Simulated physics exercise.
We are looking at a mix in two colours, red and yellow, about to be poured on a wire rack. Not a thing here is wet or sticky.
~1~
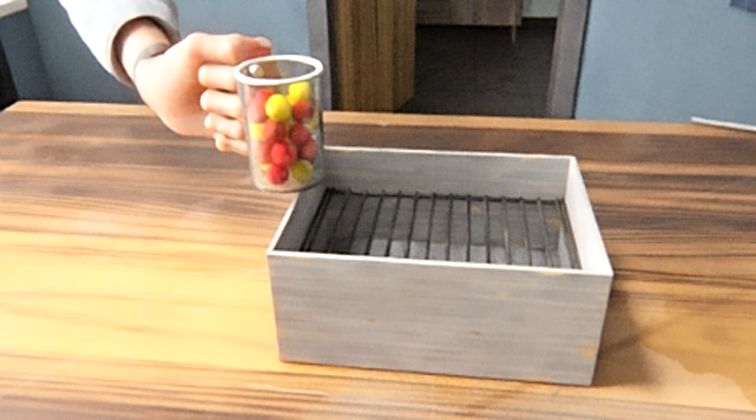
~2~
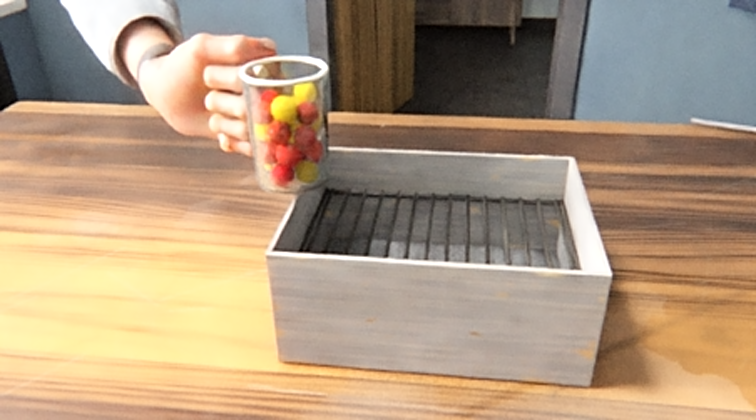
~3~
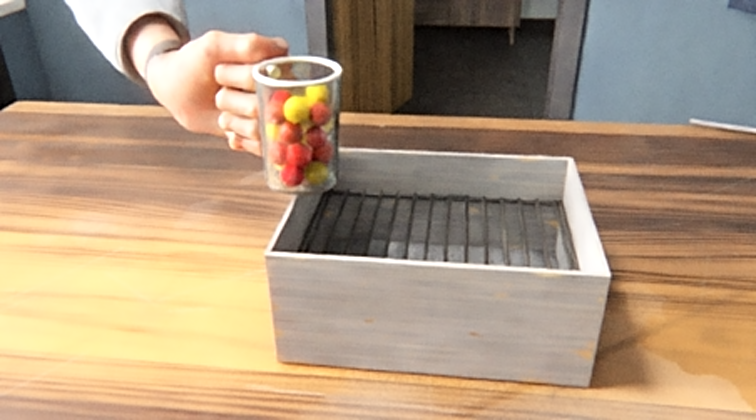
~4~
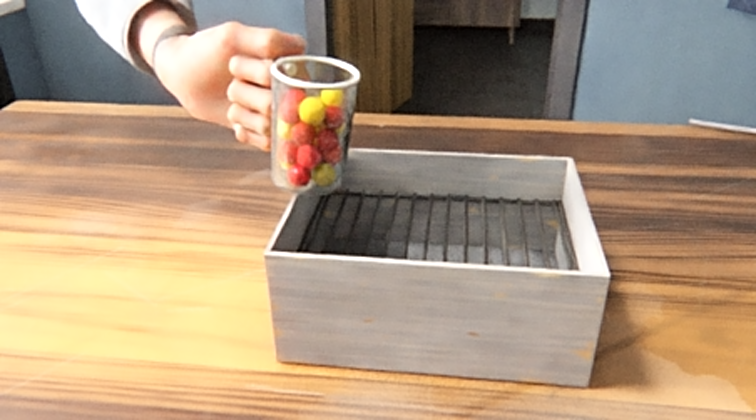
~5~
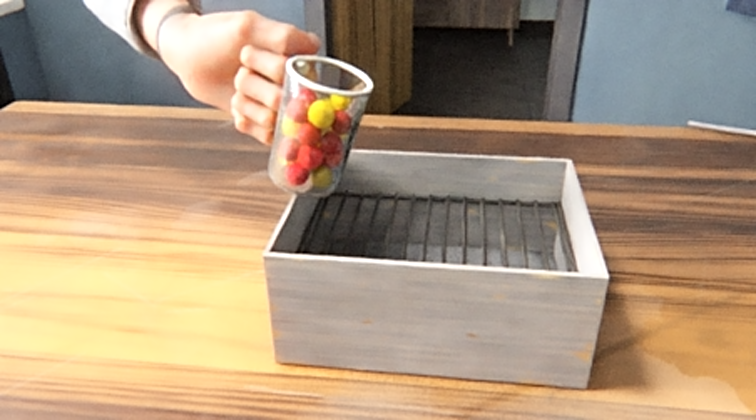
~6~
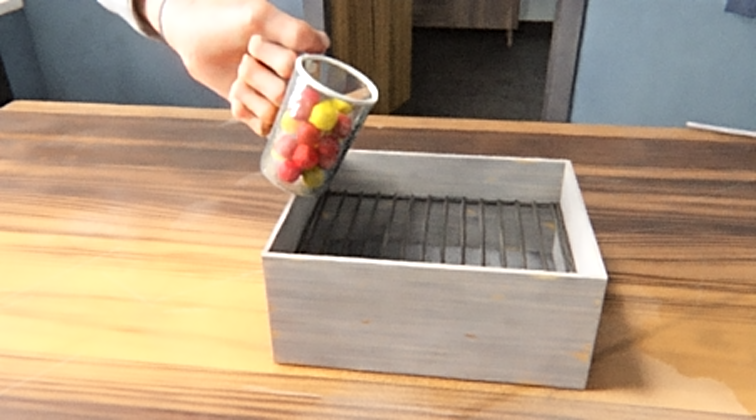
On a striped wooden table in a room with blue walls and a doorway behind, seen from slightly above and in front, the view stays almost still. A hand at the upper left holds a clear cup of red and yellow balls beside a pale open box with a dark wire rack inside. The hand moves the cup a little right, then tilts it rightward, the balls staying inside.
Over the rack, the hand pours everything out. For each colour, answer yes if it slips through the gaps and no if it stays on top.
Answers: Red pieces - no; yellow pieces - no.
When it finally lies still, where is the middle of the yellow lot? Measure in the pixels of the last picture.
Once things stop moving, it sits roughly at (398, 218).
Then, 0.43 s later than the last frame, red ones, every one in the cup; yellow ones, every one in the cup.
Then, 0.80 s later than the last frame, red ones, the larger part in the cup, about a tenth on or over the wires; yellow ones, the larger part in the cup, roughly a quarter on or over the wires.
Then, 1.12 s later than the last frame, red ones, every one on or over the wires; yellow ones, every one on or over the wires.
When it is over, red ones, every one on the wires, not one under the rack; yellow ones, every one on the wires, not one under the rack.
